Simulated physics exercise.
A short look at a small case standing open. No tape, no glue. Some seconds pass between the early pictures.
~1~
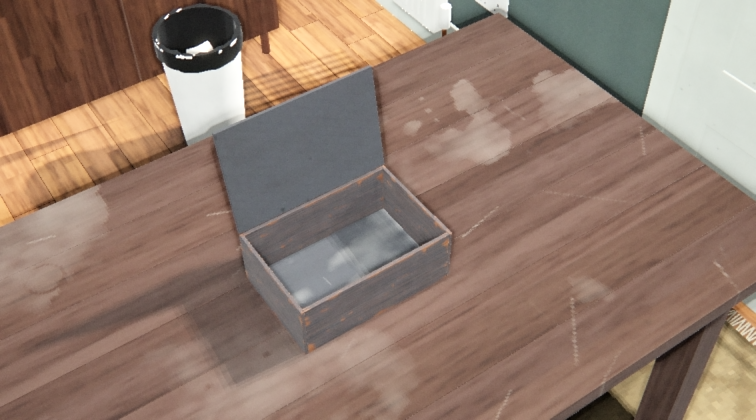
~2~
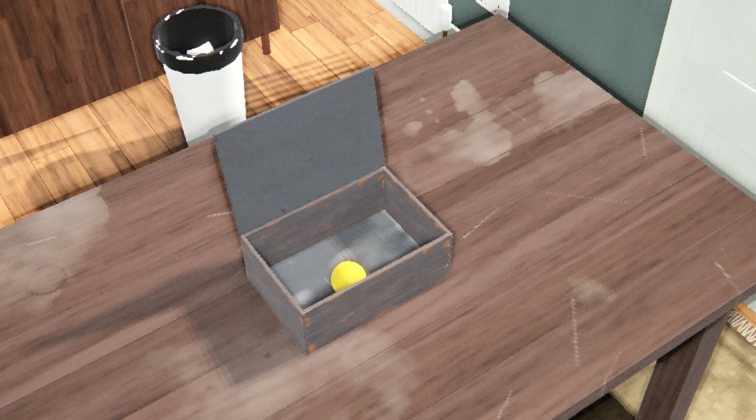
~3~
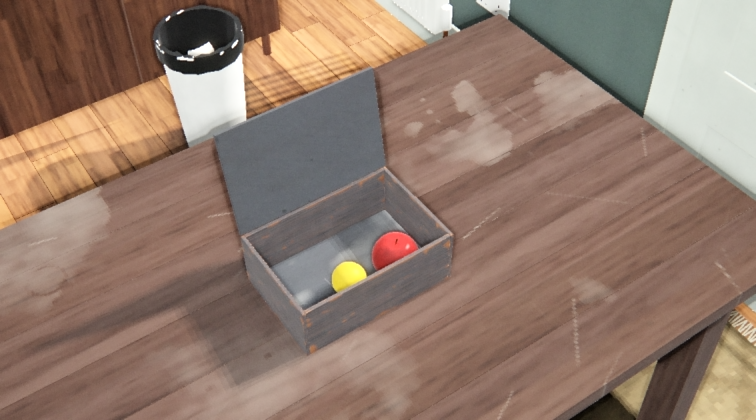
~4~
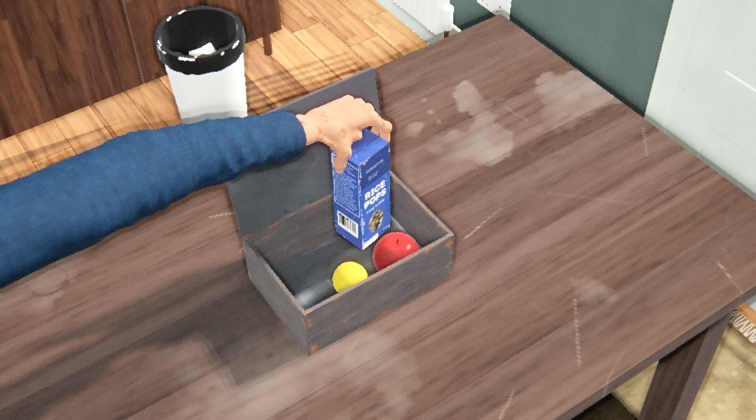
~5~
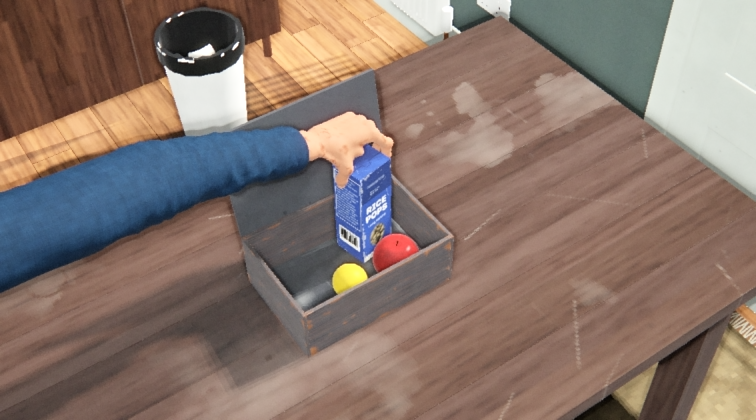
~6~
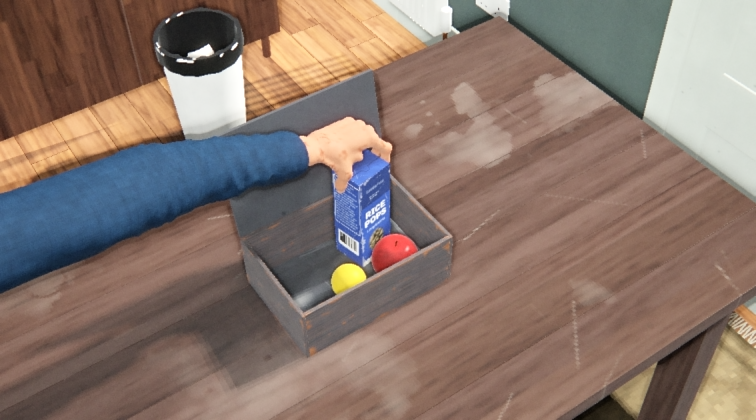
A small gray box stood open and empty on a wooden table, then a yellow ball and a red ball appeared inside, and a hand lowered a blue carton in behind them.
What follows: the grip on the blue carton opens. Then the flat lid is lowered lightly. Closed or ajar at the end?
In the end the lid stays ajar.
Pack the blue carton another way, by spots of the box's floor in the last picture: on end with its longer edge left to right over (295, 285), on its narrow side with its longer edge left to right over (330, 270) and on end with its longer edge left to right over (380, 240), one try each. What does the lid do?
First, it is held up; second, it shuts flat; third, it stays ajar.
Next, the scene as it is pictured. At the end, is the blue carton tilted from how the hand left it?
The blue carton tips.
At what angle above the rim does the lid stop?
About 30°.
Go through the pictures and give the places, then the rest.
In the first frame, the last thing is not in view yet.
In the second frame, the last thing is not in view yet.
In the third frame, the last thing is not in view yet.
The fourth frame shows on its way; blue carton (361, 189).
The fifth frame shows on its way; blue carton (363, 203).
The sixth frame shows in place under the hand; blue carton (362, 208).
Then, 1.30 s after the last picture, lid 80° above the rim.
Then, 1.80 s after the last picture, lid 56° above the rim; blue carton tipped 12° from how it was near (376, 214).
Then, 2.30 s after the last picture, lid 31° above the rim; blue carton tipped 45° from how it was near (379, 224).
At rest, lid 31° above the rim; tipped over in the box, blue carton; the other 2 in place. Seen from the same camera at the end, blue carton near (379, 224).
